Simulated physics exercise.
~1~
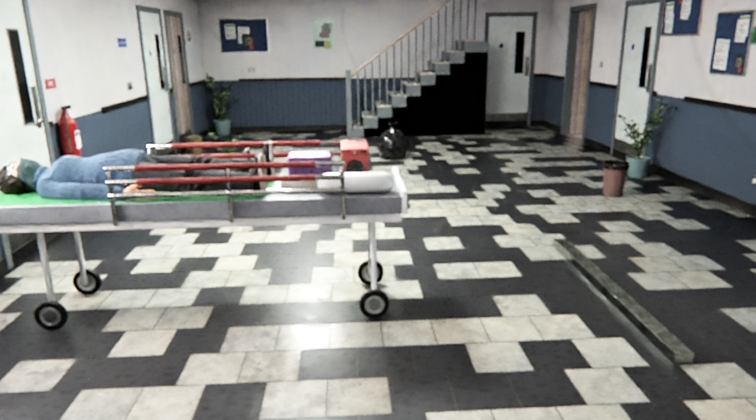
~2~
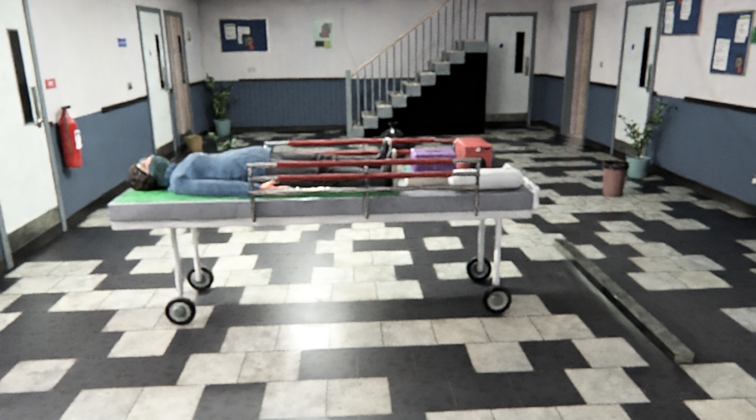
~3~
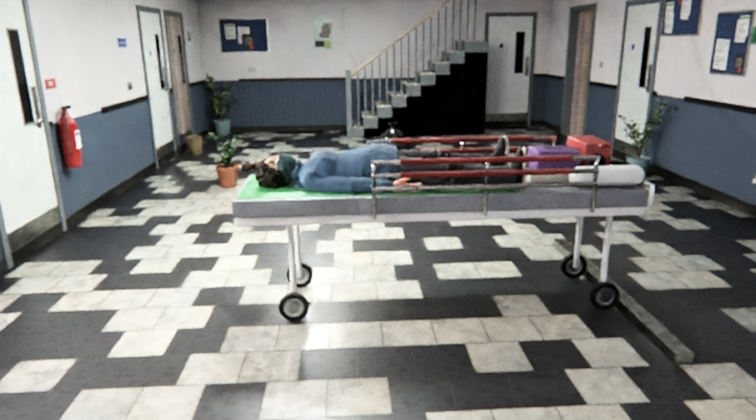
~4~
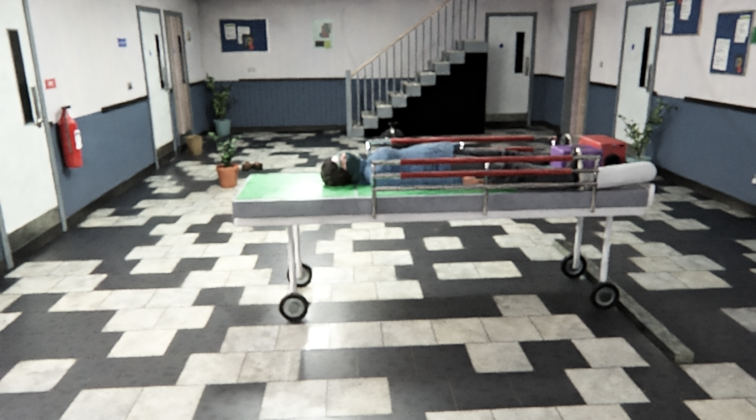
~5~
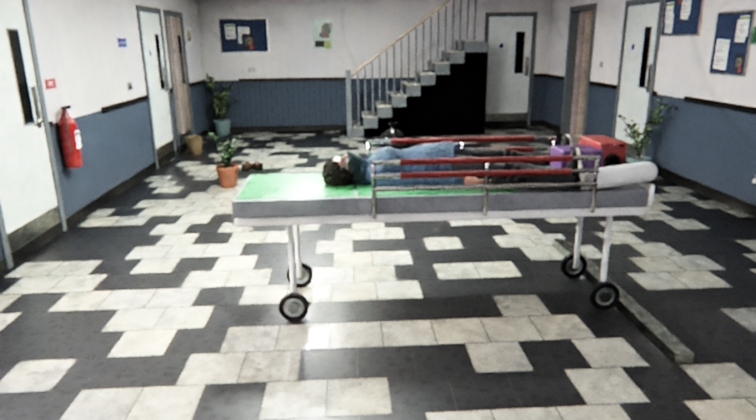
A person lying on a trolley rolls right, slides farther as it stops, and stays aboard.
